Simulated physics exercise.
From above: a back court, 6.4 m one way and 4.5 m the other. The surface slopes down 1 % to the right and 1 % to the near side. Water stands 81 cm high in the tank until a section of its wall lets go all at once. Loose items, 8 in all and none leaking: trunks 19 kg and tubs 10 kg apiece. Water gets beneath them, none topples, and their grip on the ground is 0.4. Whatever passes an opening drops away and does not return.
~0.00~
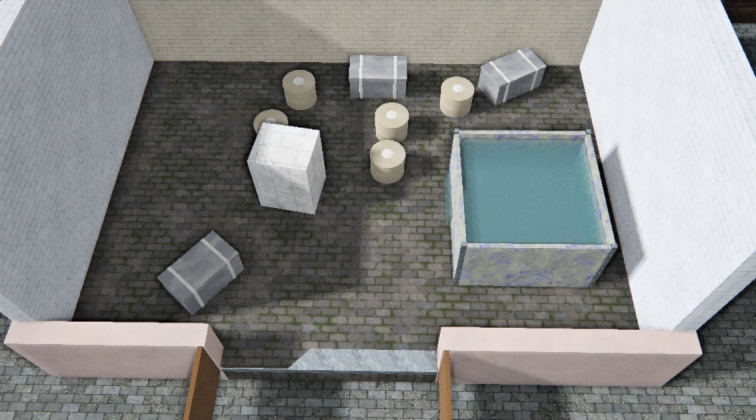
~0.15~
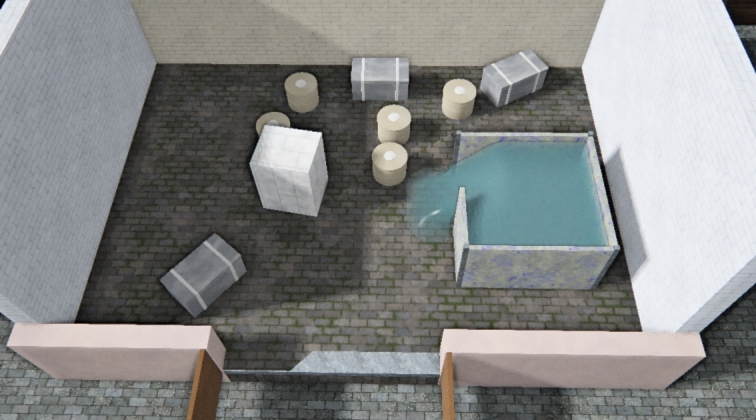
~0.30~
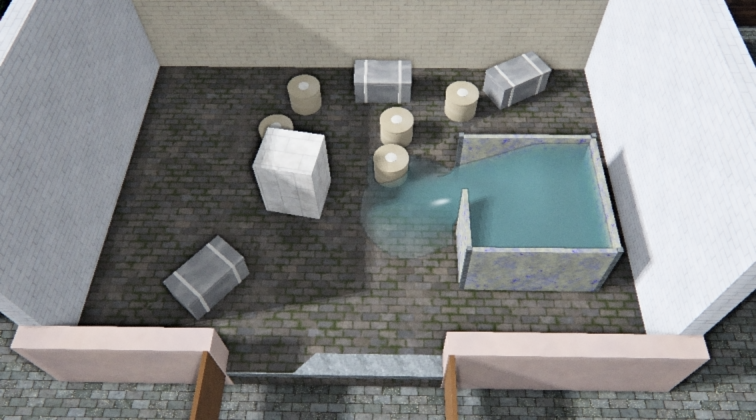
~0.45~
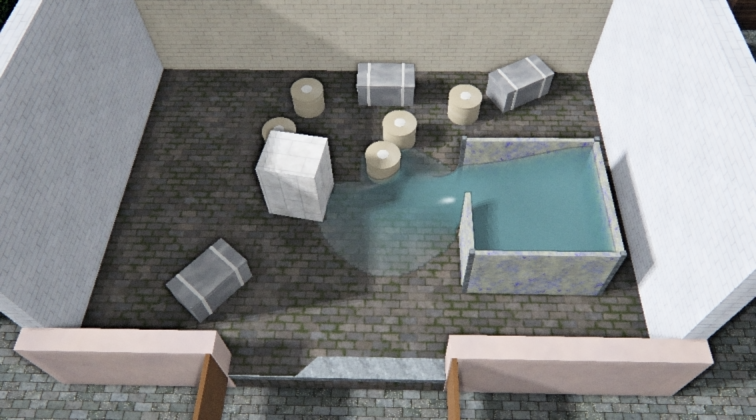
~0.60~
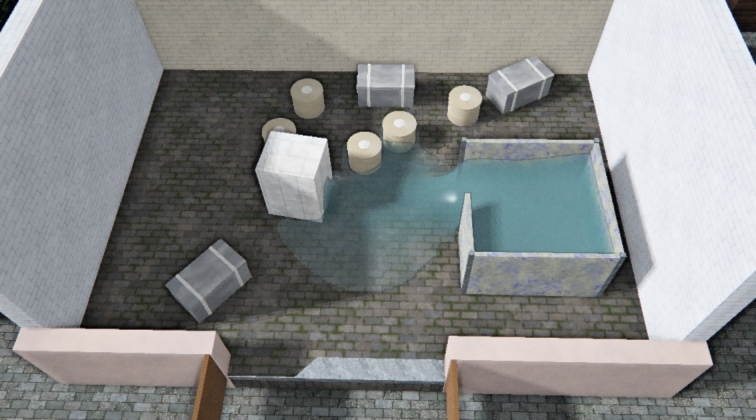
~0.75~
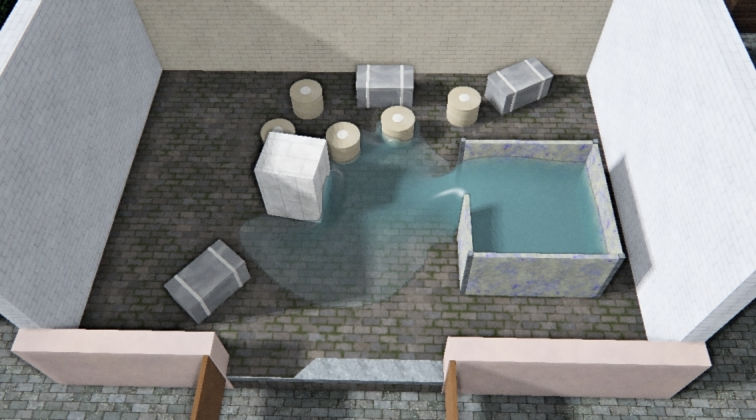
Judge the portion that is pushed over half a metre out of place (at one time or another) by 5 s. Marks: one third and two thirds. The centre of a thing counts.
Share: Between one and two thirds.
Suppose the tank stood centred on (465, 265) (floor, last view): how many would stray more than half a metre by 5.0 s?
In that case 3 of them.
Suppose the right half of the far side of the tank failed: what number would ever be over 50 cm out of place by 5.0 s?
In that case 7 of them.
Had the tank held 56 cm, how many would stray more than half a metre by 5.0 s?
In that case 4 of them.
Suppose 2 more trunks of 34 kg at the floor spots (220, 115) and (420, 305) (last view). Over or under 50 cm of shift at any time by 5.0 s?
In that order: Over, less.
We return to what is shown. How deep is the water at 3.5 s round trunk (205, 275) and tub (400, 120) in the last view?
About 7 and 4 cm.
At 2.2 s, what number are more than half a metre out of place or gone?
5 of them.
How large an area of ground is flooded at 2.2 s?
About 19 m2.
After 1.1 s 1 of 8 are over 50 cm from their spots; 0 afloat.
After 2.2 s 5 of 8 are over 50 cm from their spots; 3 afloat.
After 3.5 s 5 of 8 are over 50 cm from their spots; 3 afloat.
After 5.0 s 4 of 8 are over 50 cm from their spots, and 5 have been at some point; 4 afloat.
